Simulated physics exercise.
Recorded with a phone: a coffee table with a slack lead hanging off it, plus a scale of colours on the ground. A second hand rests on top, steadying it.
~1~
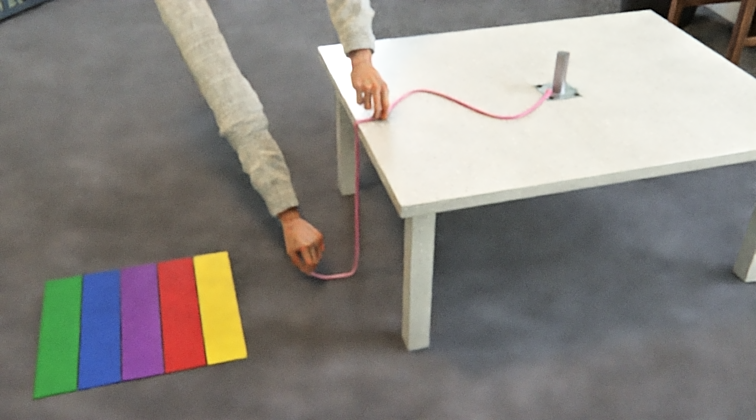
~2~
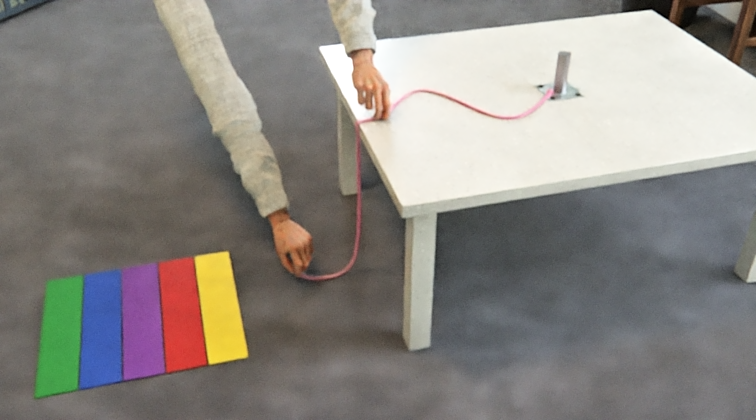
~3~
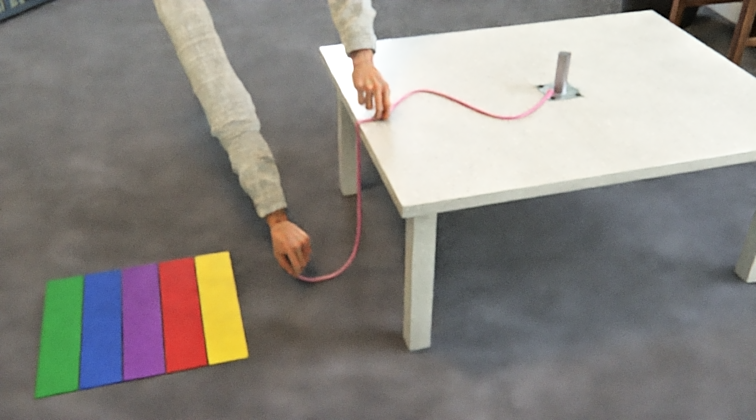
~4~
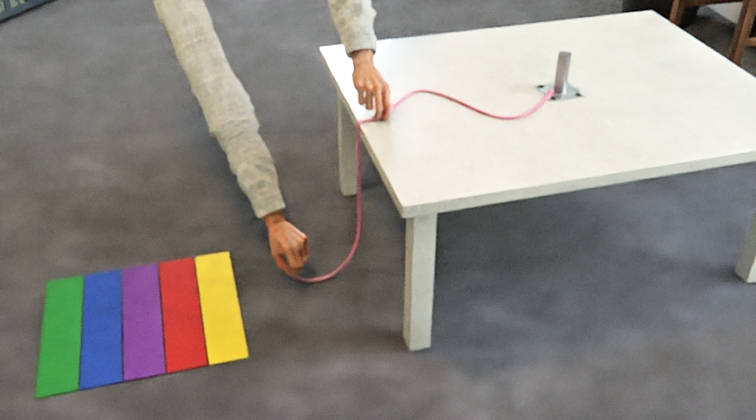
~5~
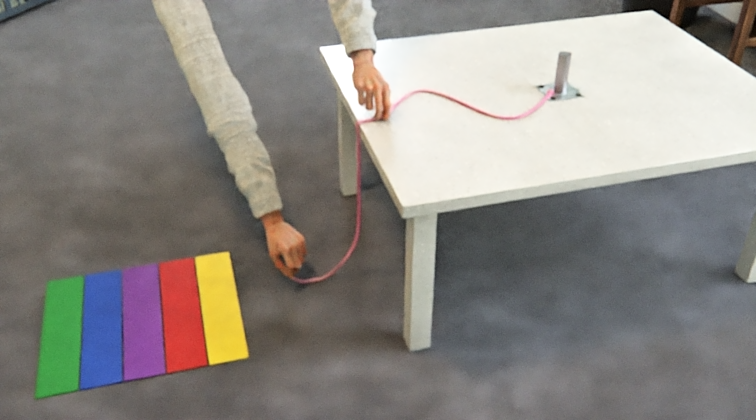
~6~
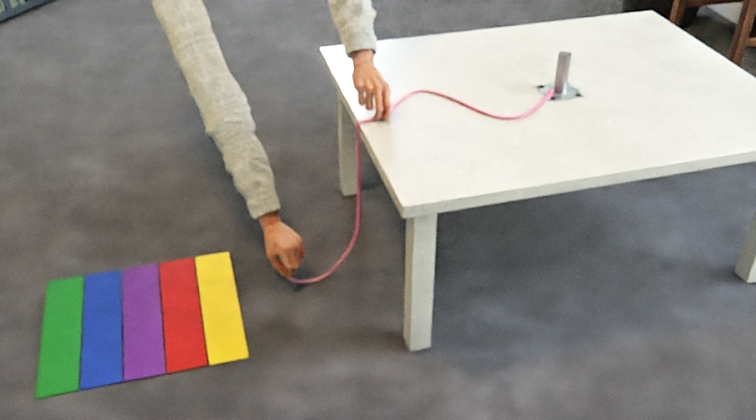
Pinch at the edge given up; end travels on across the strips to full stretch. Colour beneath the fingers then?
Blue.
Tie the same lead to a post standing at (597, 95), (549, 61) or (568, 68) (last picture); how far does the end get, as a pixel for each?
Try by try, around (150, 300), (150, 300) and (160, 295).
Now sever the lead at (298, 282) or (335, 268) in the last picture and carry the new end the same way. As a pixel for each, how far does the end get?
First try near (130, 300), second near (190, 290).
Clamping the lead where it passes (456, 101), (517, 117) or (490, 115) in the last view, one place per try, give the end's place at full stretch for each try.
(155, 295), (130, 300) and (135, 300).
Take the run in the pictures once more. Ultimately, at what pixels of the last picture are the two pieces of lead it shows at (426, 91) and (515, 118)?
In that view they sit near (385, 116) and near (485, 101).
A little later, end near (183, 293); over red.
Next, end near (134, 301); over purple.
When it is tight, end near (106, 306); over blue. It halts on the blue strip.
